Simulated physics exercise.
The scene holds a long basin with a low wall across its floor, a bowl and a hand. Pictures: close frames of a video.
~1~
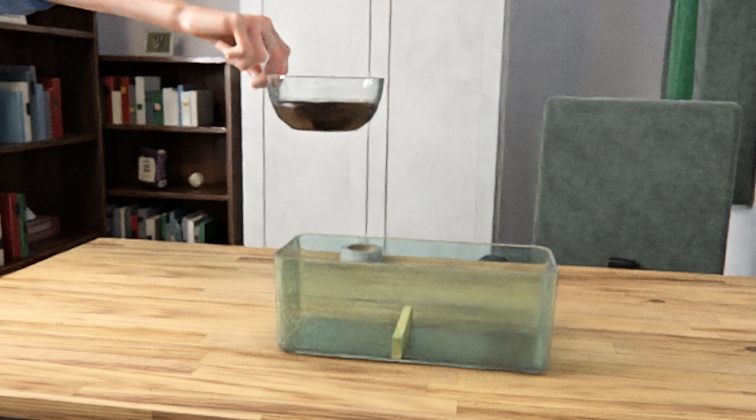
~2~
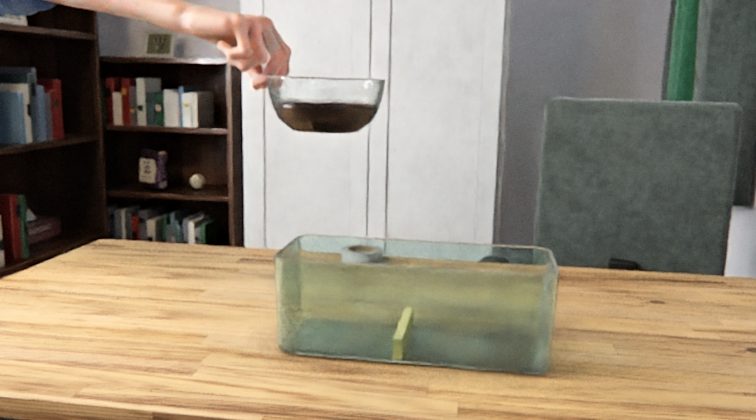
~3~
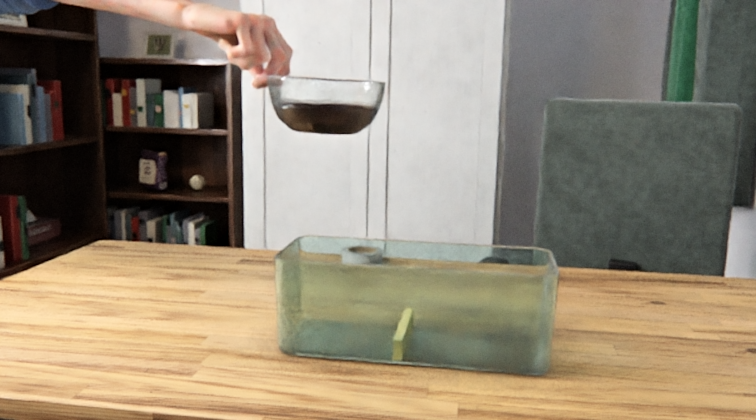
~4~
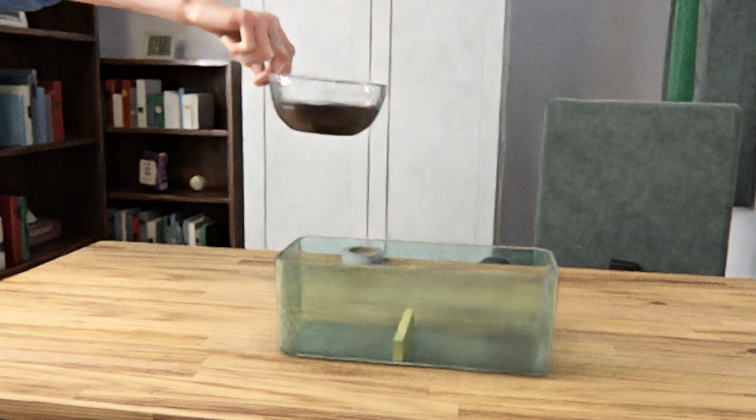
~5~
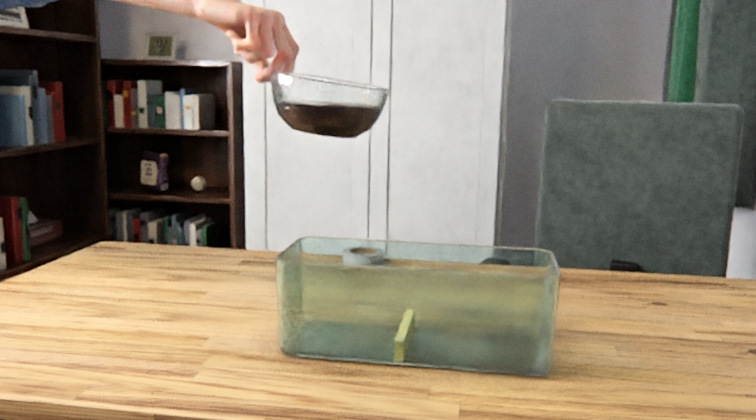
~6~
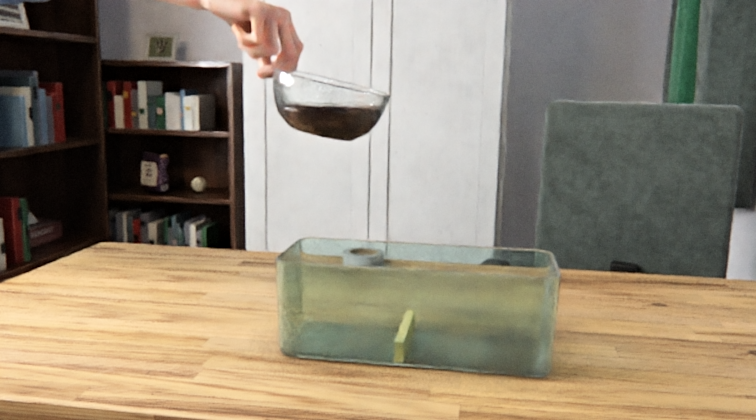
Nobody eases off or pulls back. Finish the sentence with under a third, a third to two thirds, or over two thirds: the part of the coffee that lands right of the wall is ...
It is over two thirds.
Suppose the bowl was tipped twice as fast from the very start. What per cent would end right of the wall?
Share on the right: Some 70 percent.
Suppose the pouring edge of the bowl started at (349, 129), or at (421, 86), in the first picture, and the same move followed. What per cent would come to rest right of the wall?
10 %, 90 %.
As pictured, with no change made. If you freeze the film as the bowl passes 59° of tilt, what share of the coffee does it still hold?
About 65 % remains.
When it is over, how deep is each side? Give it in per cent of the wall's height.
10 left, 40 right, give or take.
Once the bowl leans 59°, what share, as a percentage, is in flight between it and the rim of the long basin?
That works out near 30 percent.
A moment on, the bowl is tipped part way and 66 per cent is still to pour, 1 is left of the wall and 3 right of it.
Next, the bowl is tipped on its side and 8 per cent is still to pour, 8 is left of the wall and 65 right of it.
Then the bowl is tipped on its side and 0 per cent is still to pour, 22 is left of the wall and 77 right of it.
Later the bowl is tipped on its side and 0 per cent is still to pour, 22 is left of the wall and 77 right of it.
Finally, 22 per cent lies left of the wall, 77 right of it and 1 outside.
